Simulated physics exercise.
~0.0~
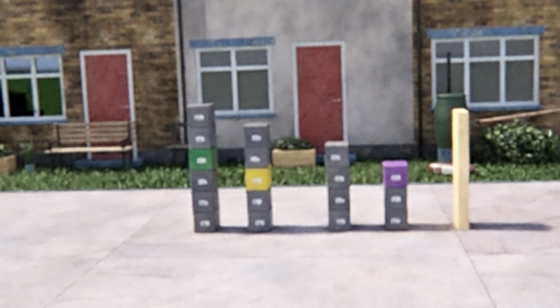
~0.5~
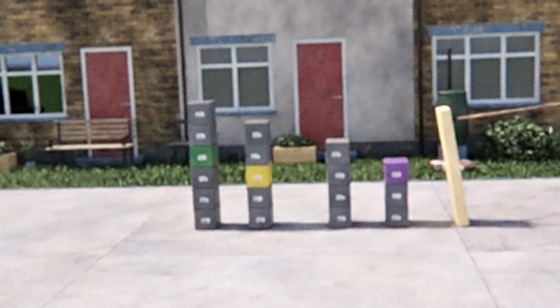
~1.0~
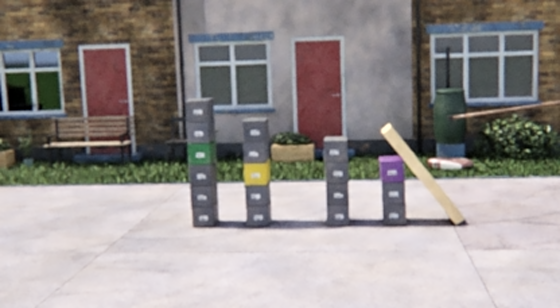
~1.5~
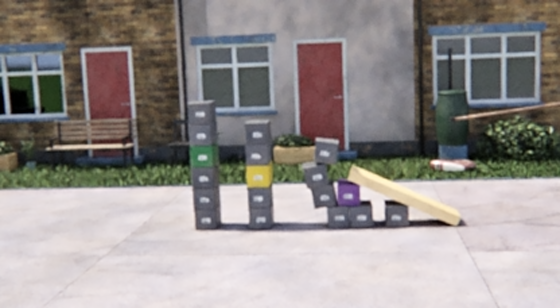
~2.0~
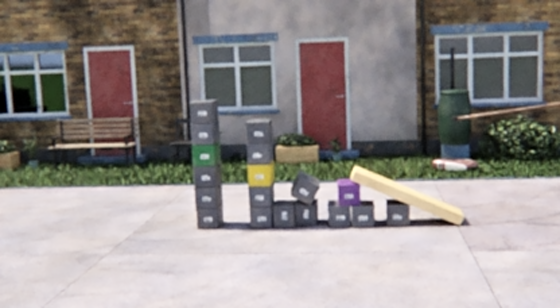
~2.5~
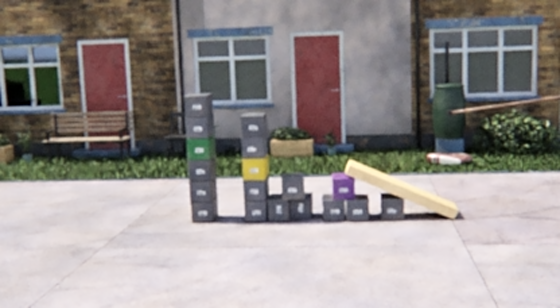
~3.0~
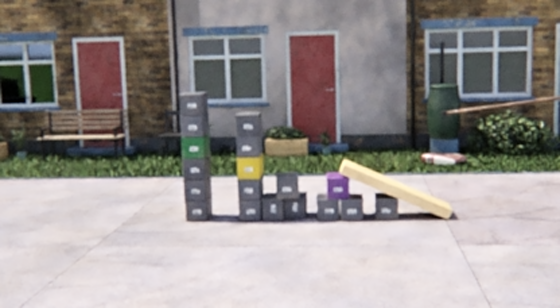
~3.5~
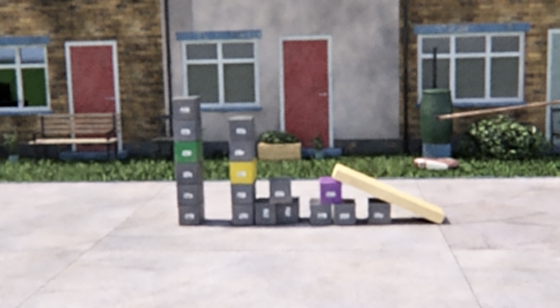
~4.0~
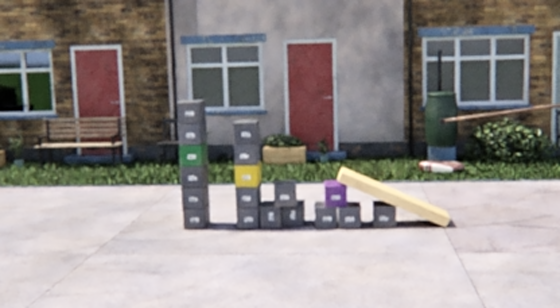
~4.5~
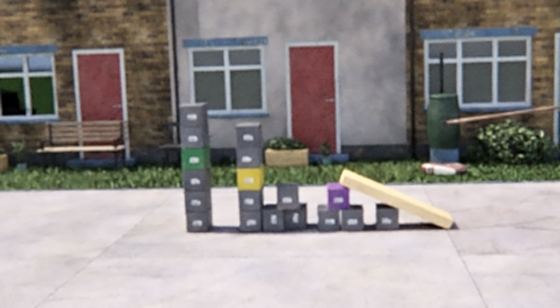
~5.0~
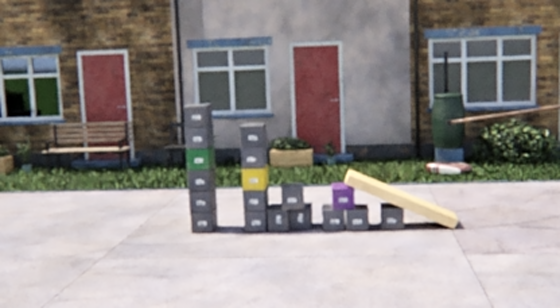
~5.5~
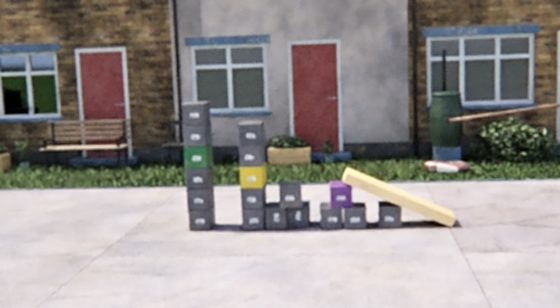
A tipping board topples the two nearest tote stacks, while the yellow tote's column stays standing.
